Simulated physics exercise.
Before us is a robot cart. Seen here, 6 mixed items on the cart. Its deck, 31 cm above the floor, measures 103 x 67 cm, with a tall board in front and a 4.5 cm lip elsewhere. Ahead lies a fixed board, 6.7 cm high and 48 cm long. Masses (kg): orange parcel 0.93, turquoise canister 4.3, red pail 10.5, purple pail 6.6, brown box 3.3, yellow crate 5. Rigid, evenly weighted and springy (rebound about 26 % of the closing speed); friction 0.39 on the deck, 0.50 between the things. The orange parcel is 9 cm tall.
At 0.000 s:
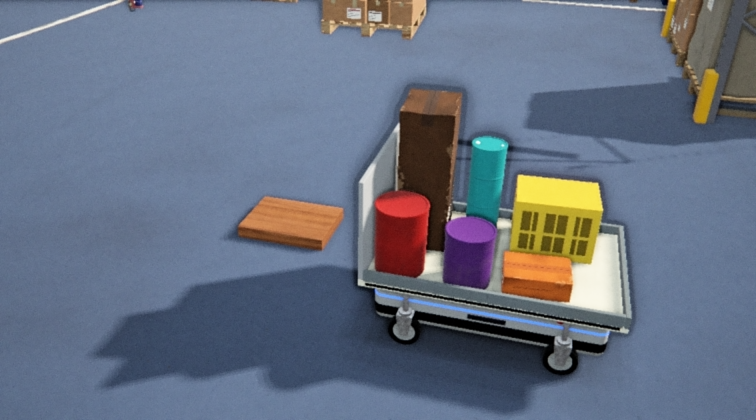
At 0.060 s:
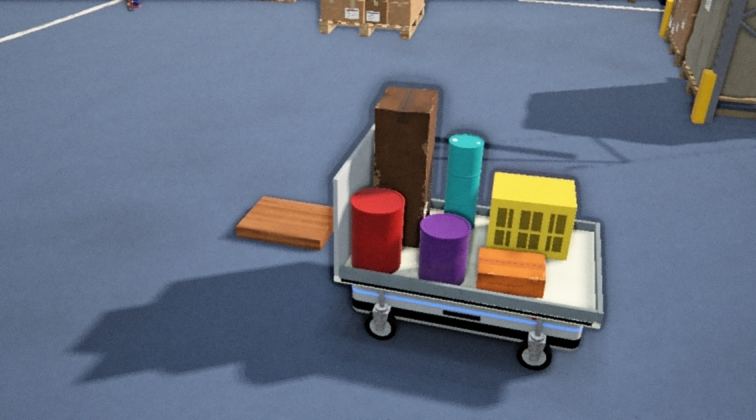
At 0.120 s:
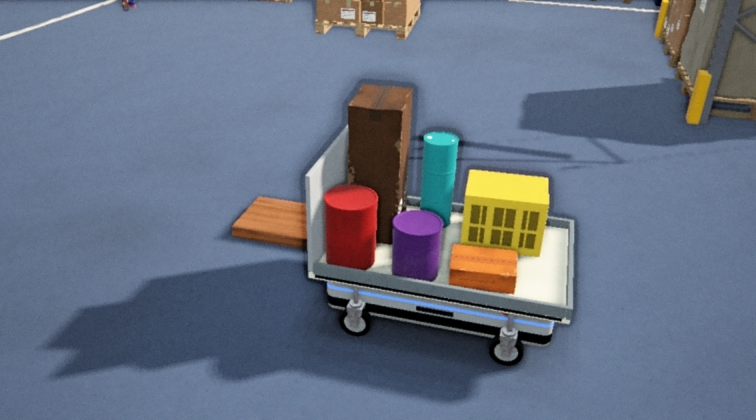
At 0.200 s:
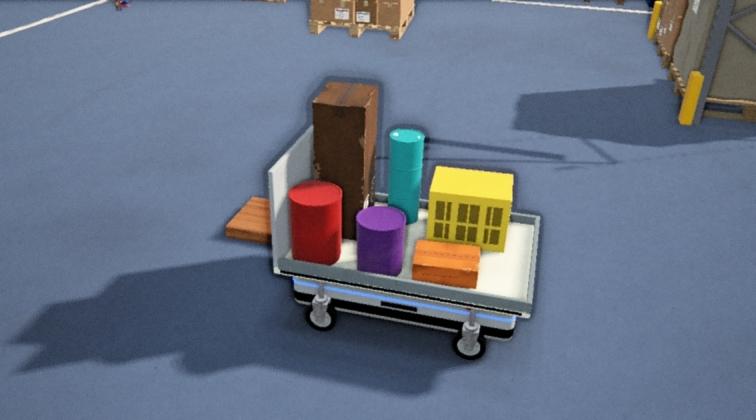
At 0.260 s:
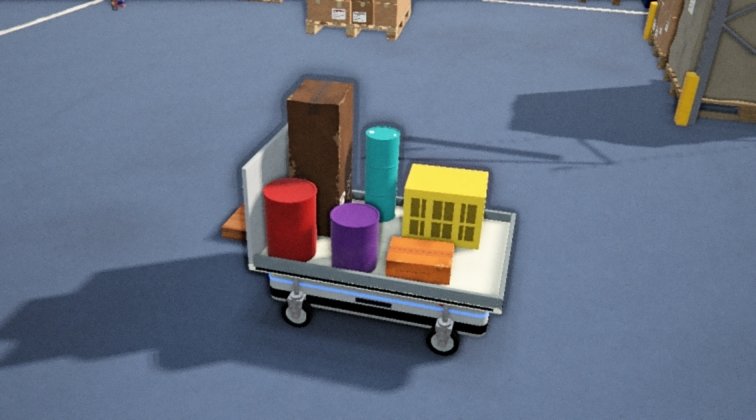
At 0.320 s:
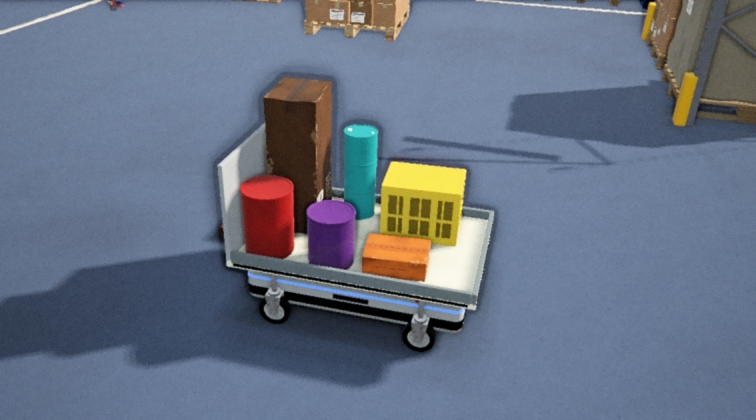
A robot cart carrying six items glides steadily leftward across the blue floor of a warehouse, seen from above at a slight angle. On its pale deck, a tall brown box and turquoise canister stand behind a red pail, a purple pail and an orange parcel, with a yellow crate at right. The load keeps its arrangement as the cart gradually hides a flat wooden board lying beyond it.
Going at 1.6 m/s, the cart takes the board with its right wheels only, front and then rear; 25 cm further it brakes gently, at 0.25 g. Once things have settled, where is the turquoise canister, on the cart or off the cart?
The turquoise canister remains on the deck.
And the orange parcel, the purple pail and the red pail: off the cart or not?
The orange parcel ends on the cart; the purple pail is still on the cart; the red pail ends off the cart.
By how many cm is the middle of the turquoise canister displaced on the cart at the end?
About 32 cm.
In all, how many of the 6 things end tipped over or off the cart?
3 of them.
By 0.62 s, cart 99 cm along; turquoise canister tilted 25° near (275, 153); brown box tilted 36°; red pail tilted 28°.
By 1.12 s, cart 179 cm along; turquoise canister tilted 63° near (113, 171); red pail tilted 70°; yellow crate tilted 41°.
By 1.72 s, cart 245 cm along; red pail now off the cart; turquoise canister tilted 71° near (6, 159); brown box tilted 50°.
When it is over (3.0 s), off the cart, red pail; lying over on the cart, turquoise canister and brown box; the other 3 within 10 cm of the start.
